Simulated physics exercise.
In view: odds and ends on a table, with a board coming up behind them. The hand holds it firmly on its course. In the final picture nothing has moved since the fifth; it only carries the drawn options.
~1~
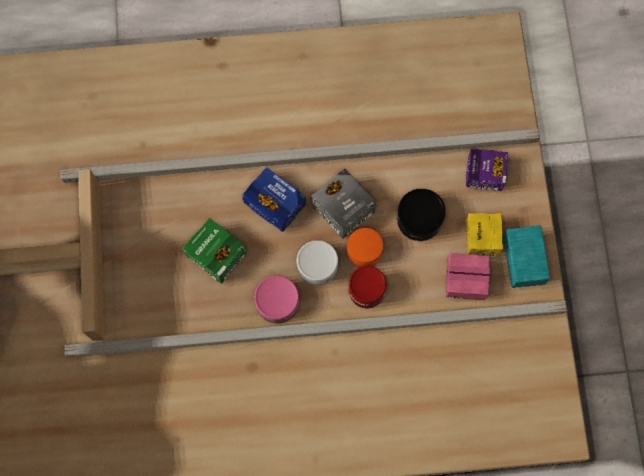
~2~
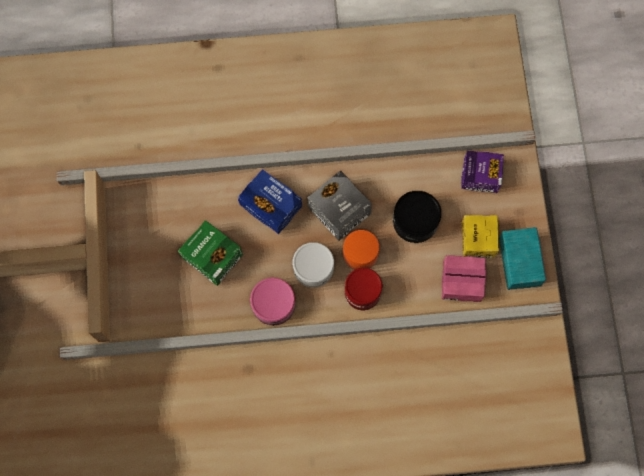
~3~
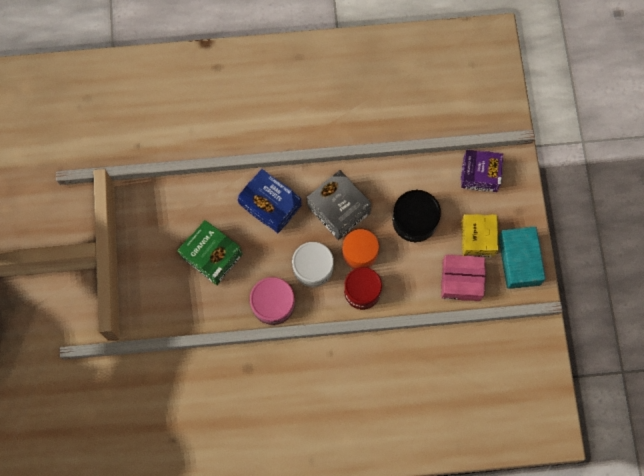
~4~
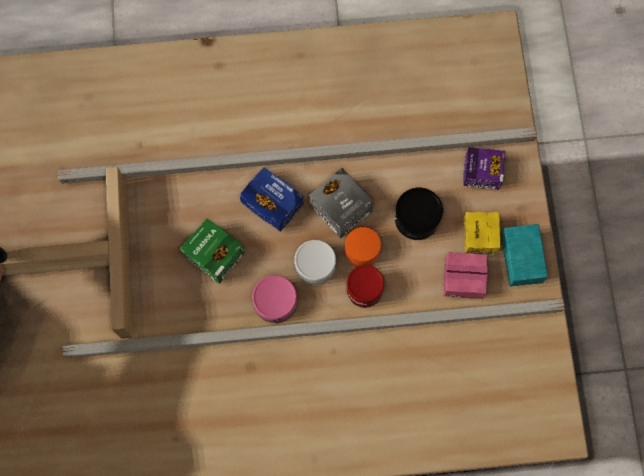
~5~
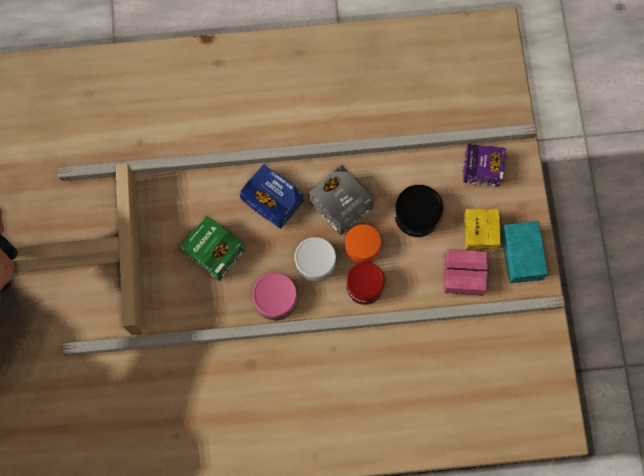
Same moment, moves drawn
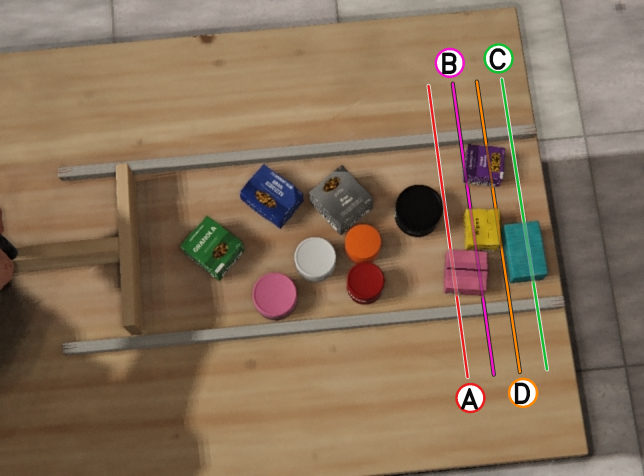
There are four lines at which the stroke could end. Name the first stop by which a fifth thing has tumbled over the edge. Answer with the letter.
Up to line B.
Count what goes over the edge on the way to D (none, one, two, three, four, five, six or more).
Six or more.
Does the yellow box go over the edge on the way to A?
Yes.
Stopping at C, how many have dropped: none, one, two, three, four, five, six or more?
In all, six or more.
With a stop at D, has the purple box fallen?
Yes.
On the marked copy, A at (447, 226); B at (472, 223); C at (524, 219); D at (498, 221).
Taking B. A third of the way, board (250, 231); pink jar (286, 296); blue box (287, 188).
Two thirds of the way, board (375, 219); turquoise block (549, 259); yellow box (520, 237).
When it is over, board (472, 210); black tub over the edge; pink box over the edge; five fallen.
As for the rest, A drops only three; C drops eight, but is farther than needed; D drops eight, but is farther than needed.
